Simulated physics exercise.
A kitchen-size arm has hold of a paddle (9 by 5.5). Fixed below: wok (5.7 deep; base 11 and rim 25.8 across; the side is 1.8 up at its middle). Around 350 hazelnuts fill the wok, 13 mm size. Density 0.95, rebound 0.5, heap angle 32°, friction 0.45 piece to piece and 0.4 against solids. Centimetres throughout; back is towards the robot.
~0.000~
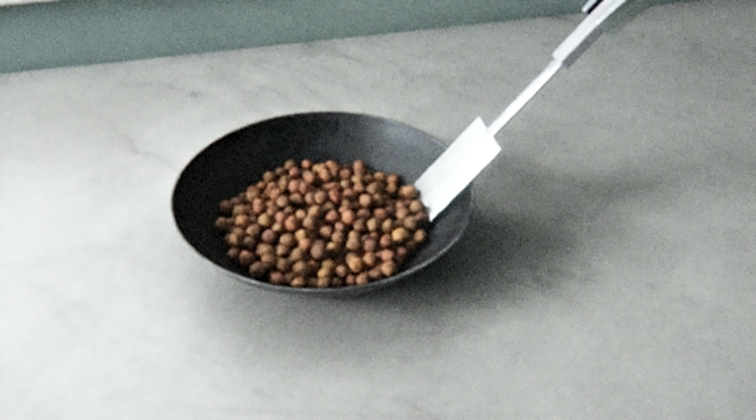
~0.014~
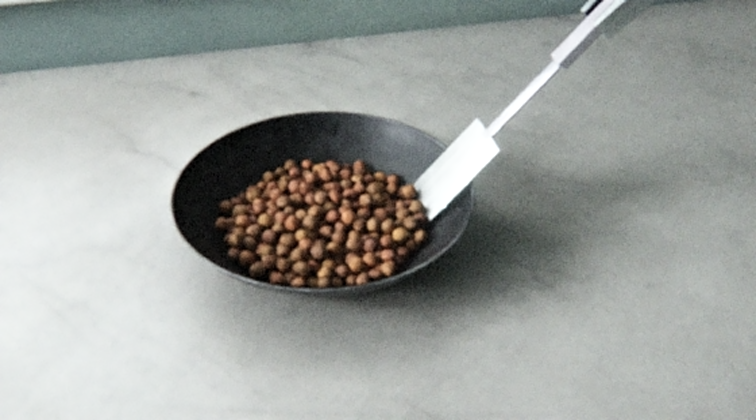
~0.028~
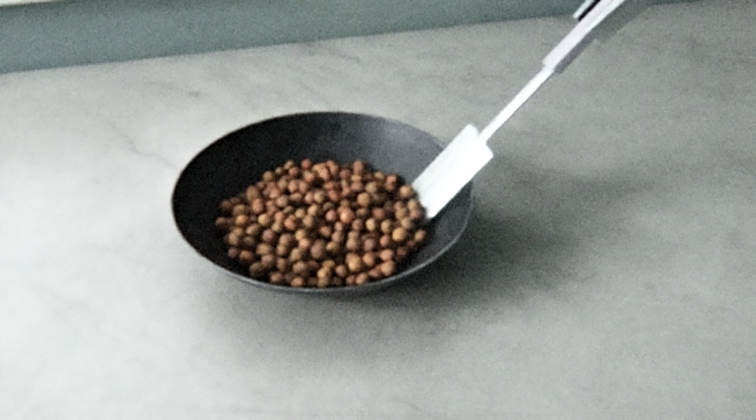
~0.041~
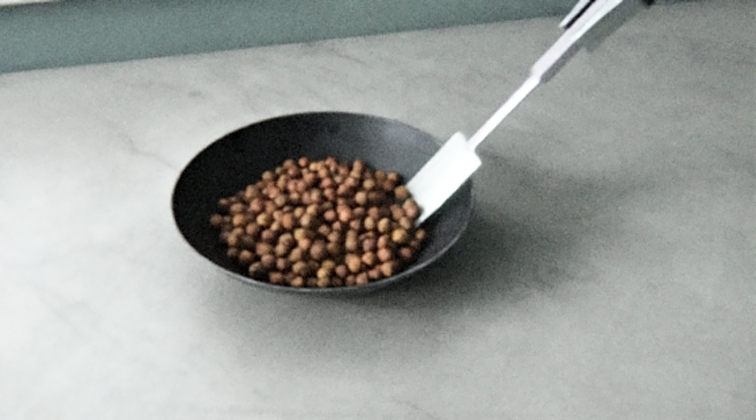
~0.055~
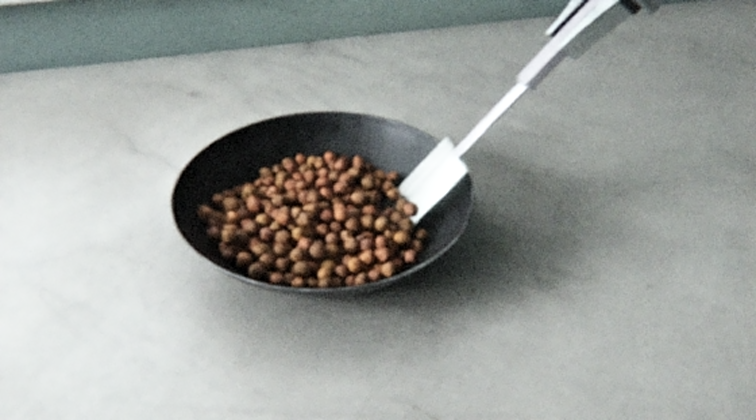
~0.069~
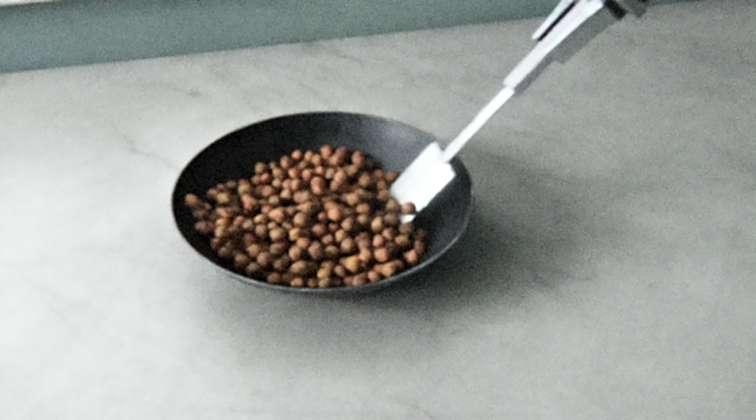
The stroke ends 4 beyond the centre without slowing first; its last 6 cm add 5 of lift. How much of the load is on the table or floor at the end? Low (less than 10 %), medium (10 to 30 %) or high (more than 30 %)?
Share on the table or floor: Low (less than 10 %).
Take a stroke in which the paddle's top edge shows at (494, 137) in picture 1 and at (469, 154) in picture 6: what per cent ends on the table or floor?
Some 0 per cent.
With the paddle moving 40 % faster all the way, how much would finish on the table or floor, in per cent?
In that case some 10 per cent.
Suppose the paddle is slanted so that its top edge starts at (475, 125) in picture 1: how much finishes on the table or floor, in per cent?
Some 5 per cent.
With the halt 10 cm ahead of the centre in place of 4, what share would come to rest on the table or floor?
In that case some 30 per cent.
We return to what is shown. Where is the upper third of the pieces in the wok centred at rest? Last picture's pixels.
At about (241, 219).
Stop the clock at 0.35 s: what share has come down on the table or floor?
Some 5 per cent.
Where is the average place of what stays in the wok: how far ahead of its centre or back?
Some 3.5 cm ahead.
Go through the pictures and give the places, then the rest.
The paddle top edge at (490, 133), sloping 48°; upper third of the load around (324, 217), from x 220 to 420, top at y 165; 351 in the wok, in the first frame.
The paddle top edge at (489, 134), sloping 48°; upper third of the load around (324, 217), from x 220 to 420, top at y 165, in the second frame.
The paddle top edge at (482, 140), sloping 48°; upper third of the load around (324, 216), from x 220 to 420, top at y 165, in the third frame.
The paddle top edge at (469, 148), sloping 48°; upper third of the load around (323, 216), from x 220 to 420, top at y 165, in the fourth frame.
The paddle top edge at (456, 154), sloping 48°; upper third of the load around (312, 216), from x 205 to 420, top at y 160, in the fifth frame.
The paddle top edge at (444, 159), sloping 48°; upper third of the load around (303, 213), from x 195 to 420, top at y 155; 351 in the wok, in the sixth frame.
After 0.10 s, sloping 48°, highest piece 7 above the table; 351 in the wok.
After 0.14 s, sloping 48°, highest piece 8 above the table; 348 in the wok, 3 on the blade or in flight.
After 0.35 s, sloping 48°, highest piece 7 above the table; 332 in the wok, 12 on the table or floor, 7 on the blade or in flight.
After 1.40 s, sloping 48°, highest piece 6 above the table; 332 in the wok, 19 on the table or floor.
In the end, 332 in the wok, 19 on the table or floor. That is 5 % on the table or floor.
